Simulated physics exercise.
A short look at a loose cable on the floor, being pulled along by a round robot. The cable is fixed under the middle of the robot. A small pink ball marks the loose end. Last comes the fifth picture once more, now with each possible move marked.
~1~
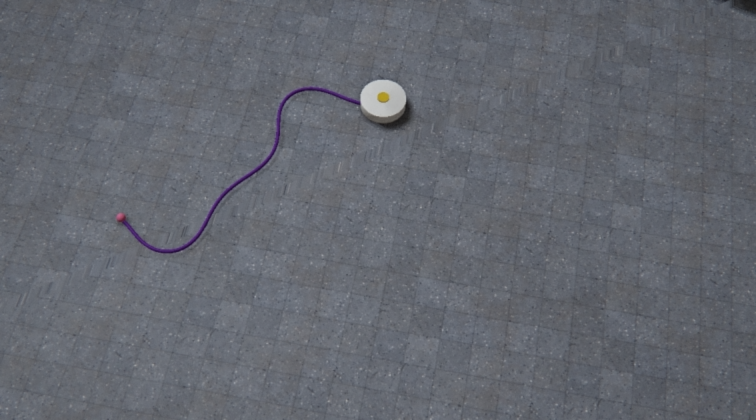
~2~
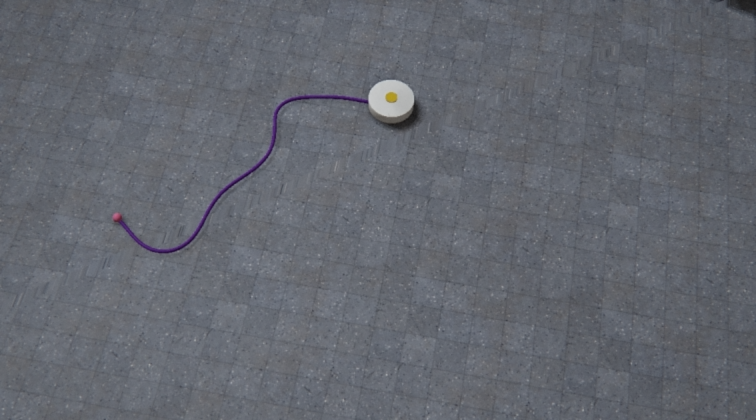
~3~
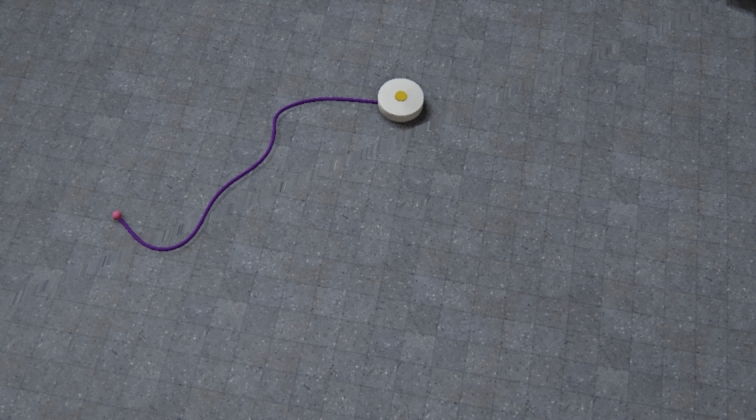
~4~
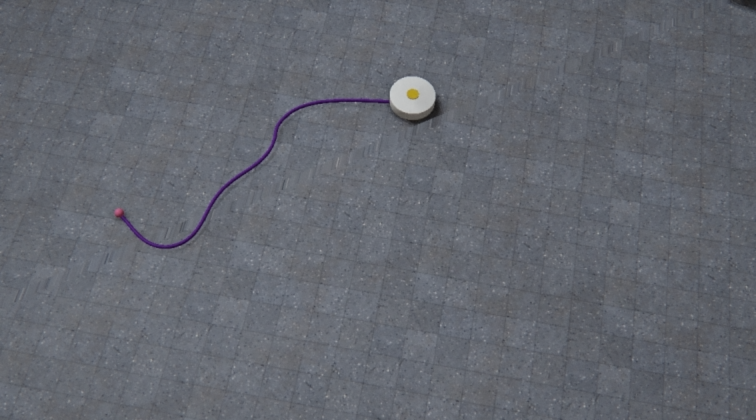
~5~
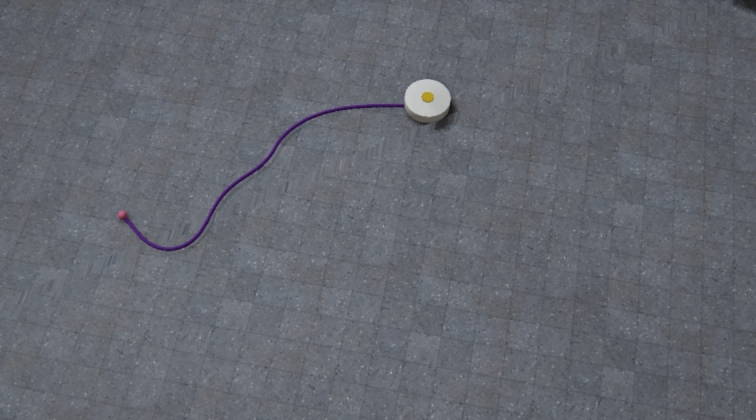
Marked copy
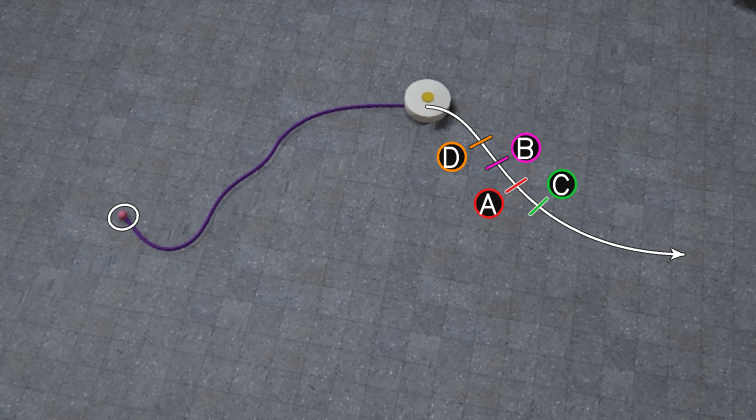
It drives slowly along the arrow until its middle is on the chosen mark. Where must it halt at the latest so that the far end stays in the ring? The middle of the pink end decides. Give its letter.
The farthest safe stop is A.
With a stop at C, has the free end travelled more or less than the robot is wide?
Less.
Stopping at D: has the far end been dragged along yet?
No.
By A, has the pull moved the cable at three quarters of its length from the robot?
Yes.
On the marked copy, A at (516, 185); B at (497, 163); C at (539, 206); D at (481, 142); the ring at (123, 217); the route from (427, 107) via (533, 201) to (684, 254).
With A. Early on, robot (467, 120), middle of the cable (279, 164), free end (123, 215).
Further on, robot (494, 153), middle of the cable (299, 167), free end (124, 216).
At the end, robot (517, 181), middle of the cable (319, 174), free end (130, 220); the free end is still in its ring.
As for the rest, B is safe but short; C drags the free end to (146, 221); D is safe but short.
